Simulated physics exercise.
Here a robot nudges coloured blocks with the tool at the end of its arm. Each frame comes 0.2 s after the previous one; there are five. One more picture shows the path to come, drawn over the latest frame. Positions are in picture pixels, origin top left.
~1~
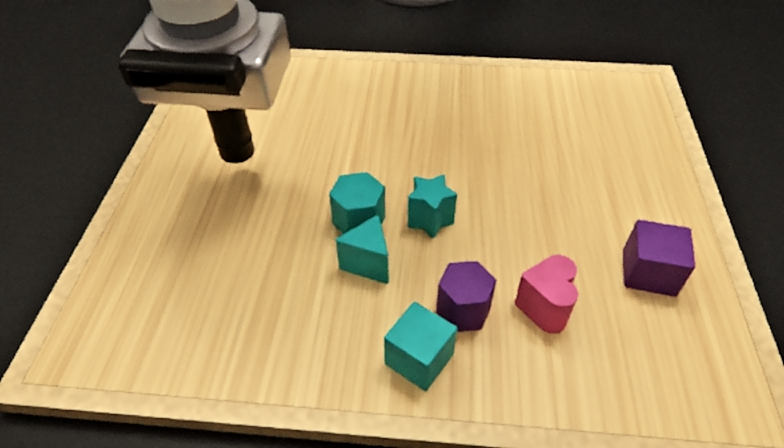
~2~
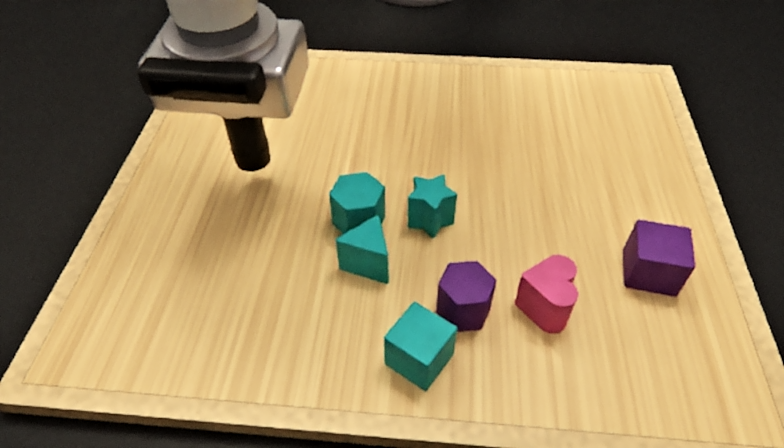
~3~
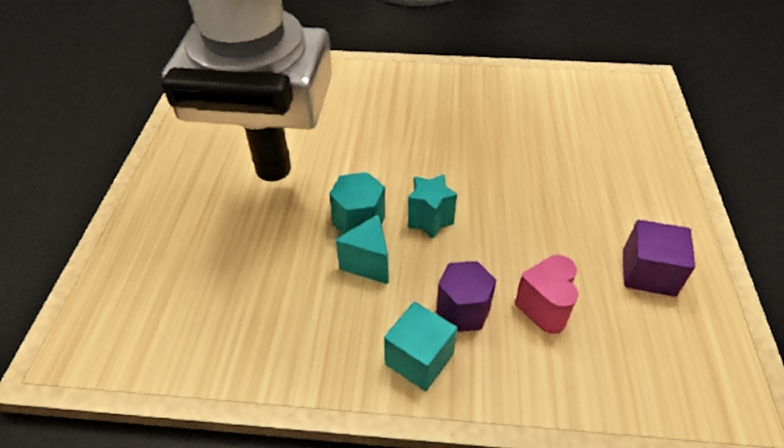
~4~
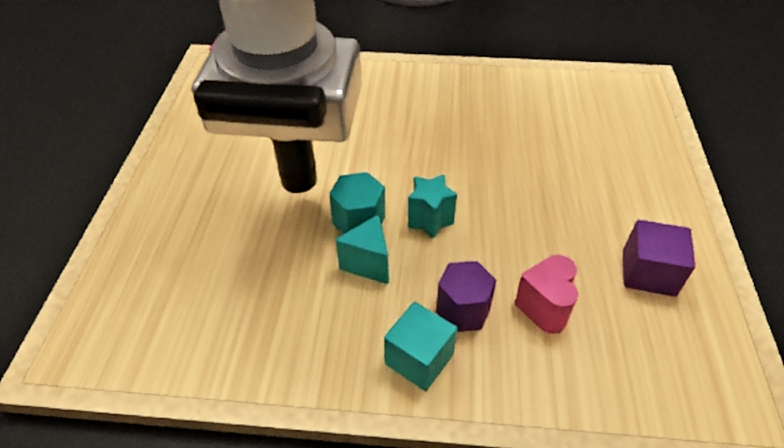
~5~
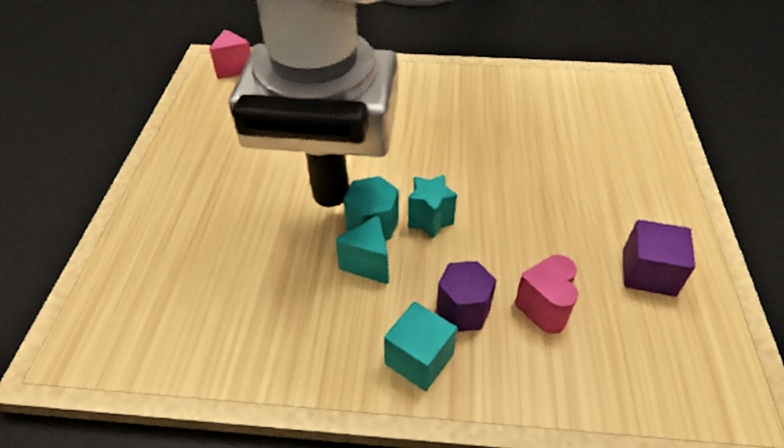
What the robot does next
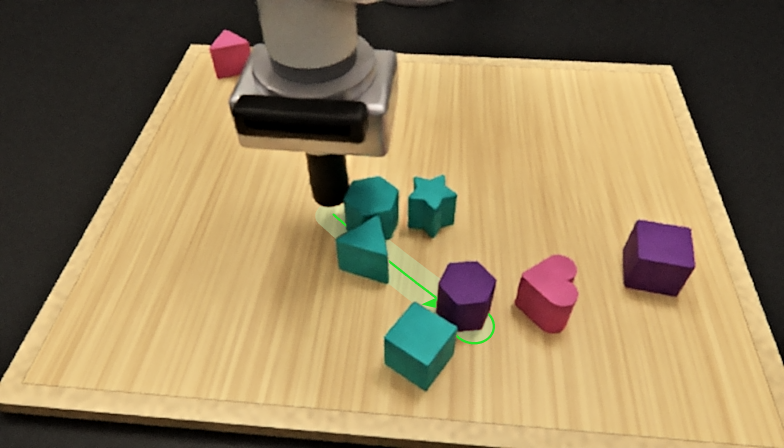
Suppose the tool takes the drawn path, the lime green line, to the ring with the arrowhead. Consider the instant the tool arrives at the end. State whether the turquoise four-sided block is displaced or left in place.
It stays put.
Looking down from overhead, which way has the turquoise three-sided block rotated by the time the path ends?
The turn is clockwise.
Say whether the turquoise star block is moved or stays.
Gets moved.
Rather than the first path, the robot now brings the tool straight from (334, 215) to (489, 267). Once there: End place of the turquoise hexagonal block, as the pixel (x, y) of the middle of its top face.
That would be at about pixel (543, 237).
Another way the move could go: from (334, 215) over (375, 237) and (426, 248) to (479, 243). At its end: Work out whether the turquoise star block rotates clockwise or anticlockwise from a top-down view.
It twists against the clock when seen from above.
Path on the board, straight from (334, 215) to (473, 324).
What follows on the original path. One third of the way, tool (373, 230); turquoise three-sided block (380, 249), turned 40° clockwise; turquoise hexagonal block (420, 218), turned 30° anticlockwise; turquoise star block (450, 190), turned 50° anticlockwise.
Two thirds of the way, tool (421, 267); turquoise three-sided block (404, 286), turned 75° clockwise; turquoise hexagonal block (459, 231), turned 95° anticlockwise; turquoise star block (456, 191), turned 75° anticlockwise.
At the end, tool (476, 306); turquoise three-sided block (405, 288), turned 80° clockwise; turquoise hexagonal block (462, 233), turned 105° anticlockwise; turquoise four-sided block in place; turquoise star block (456, 191), turned 75° anticlockwise; purple hexagonal block (524, 319).
